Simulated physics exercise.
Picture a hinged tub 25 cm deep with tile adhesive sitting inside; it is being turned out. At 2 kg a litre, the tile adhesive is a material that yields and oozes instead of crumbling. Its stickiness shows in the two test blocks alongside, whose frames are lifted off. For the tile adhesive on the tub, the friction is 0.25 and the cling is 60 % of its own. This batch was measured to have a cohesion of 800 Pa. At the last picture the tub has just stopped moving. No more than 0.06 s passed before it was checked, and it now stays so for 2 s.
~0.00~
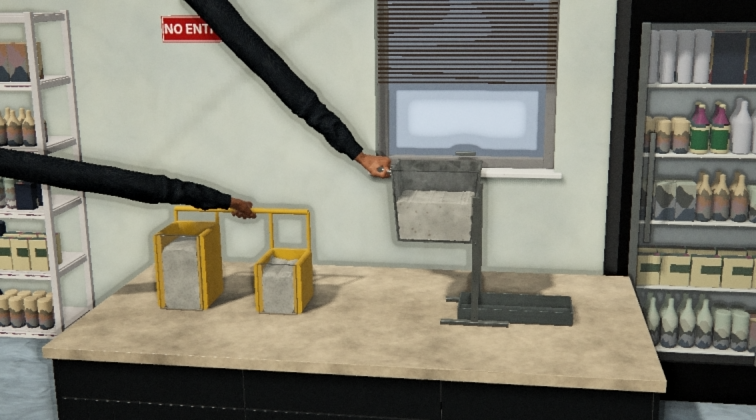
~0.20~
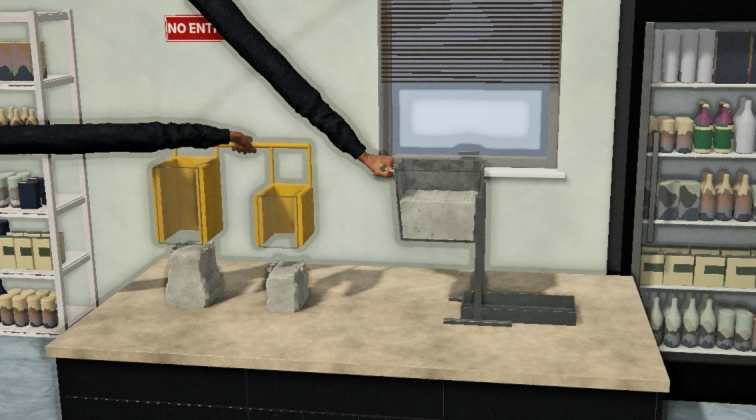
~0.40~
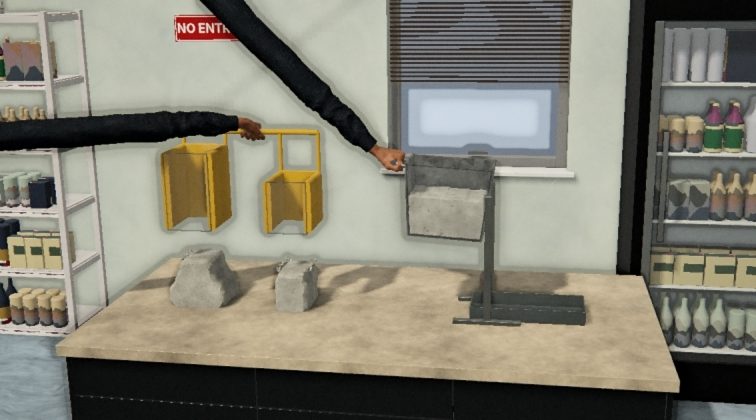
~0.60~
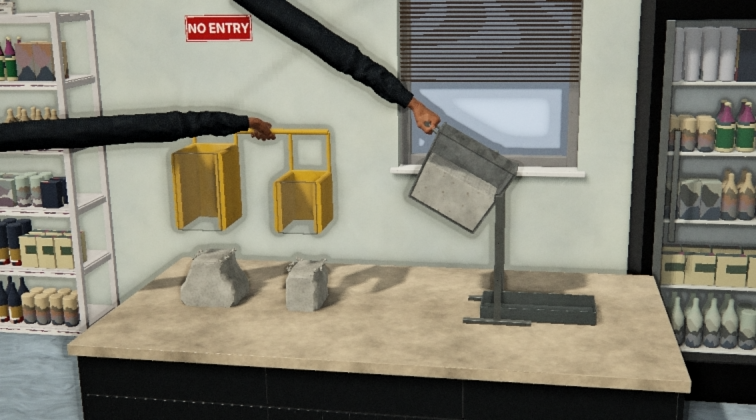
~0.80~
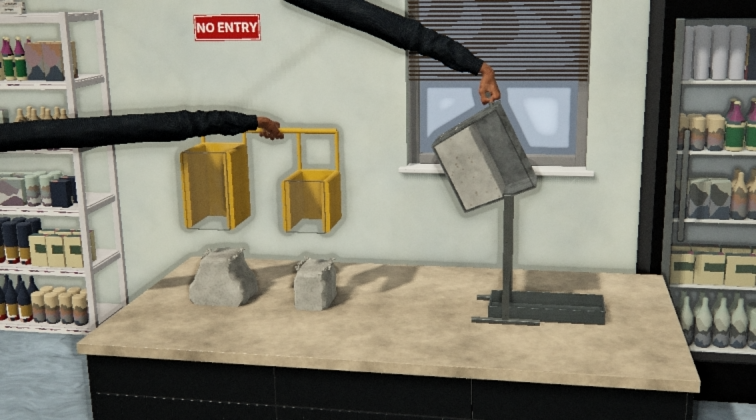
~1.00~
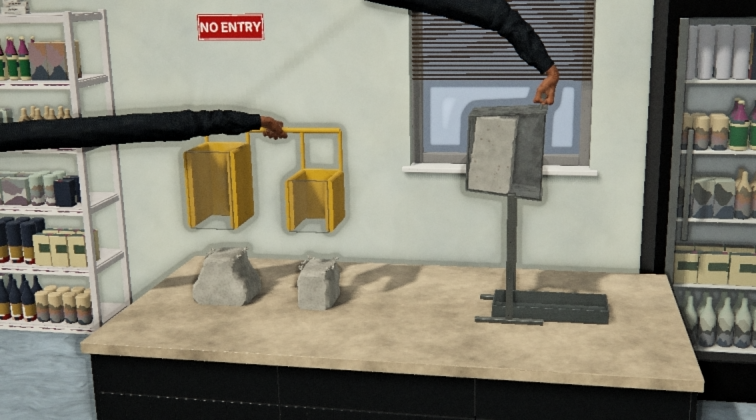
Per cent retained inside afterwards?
Retained: About 60 %.
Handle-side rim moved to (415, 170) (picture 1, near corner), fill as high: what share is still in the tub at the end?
Some 100 per cent, I reckon.
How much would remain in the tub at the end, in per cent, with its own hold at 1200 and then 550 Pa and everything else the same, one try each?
60 in a hundred, followed by 55 in a hundred.
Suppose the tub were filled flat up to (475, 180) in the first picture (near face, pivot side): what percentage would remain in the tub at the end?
Then about 40 %.
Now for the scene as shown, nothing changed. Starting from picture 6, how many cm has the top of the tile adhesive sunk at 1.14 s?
Roughly 5 cm.
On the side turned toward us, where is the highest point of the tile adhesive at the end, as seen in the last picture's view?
On the near face, the top ends up close to (496, 163).
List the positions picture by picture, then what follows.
The first frame shows handle-side rim at (393, 170), tilt 0 degrees; top of the tile adhesive at (410, 202); blocks stand 24 cm, 15 cm (left to right).
The second frame shows handle-side rim at (397, 169), tilt 0 degrees; top of the tile adhesive at (413, 201); blocks stand 22 cm, 15 cm (left to right).
The third frame shows handle-side rim at (407, 164), tilt 3 degrees; top of the tile adhesive at (413, 196); blocks stand 18 cm, 15 cm (left to right).
The fourth frame shows handle-side rim at (441, 132), tilt 30 degrees; top of the tile adhesive at (430, 163); blocks stand 18 cm, 15 cm (left to right).
The fifth frame shows handle-side rim at (497, 109), tilt 63 degrees; top of the tile adhesive at (469, 129); blocks stand 18 cm, 15 cm (left to right).
The sixth frame shows handle-side rim at (546, 114), tilt 92 degrees; top of the tile adhesive at (479, 118); blocks stand 18 cm, 15 cm (left to right).
After 1.14 s, the tub is at 92 degrees and holds 100 %.
After 1.31 s, the tub is at 92 degrees and holds 75 %.
After 1.48 s, the tub is at 92 degrees and holds 60 %.
After 1.65 s, the tub is at 92 degrees and holds 60 %.
After 3.00 s, at the end, the tub is at 92 degrees and holds 60 %.
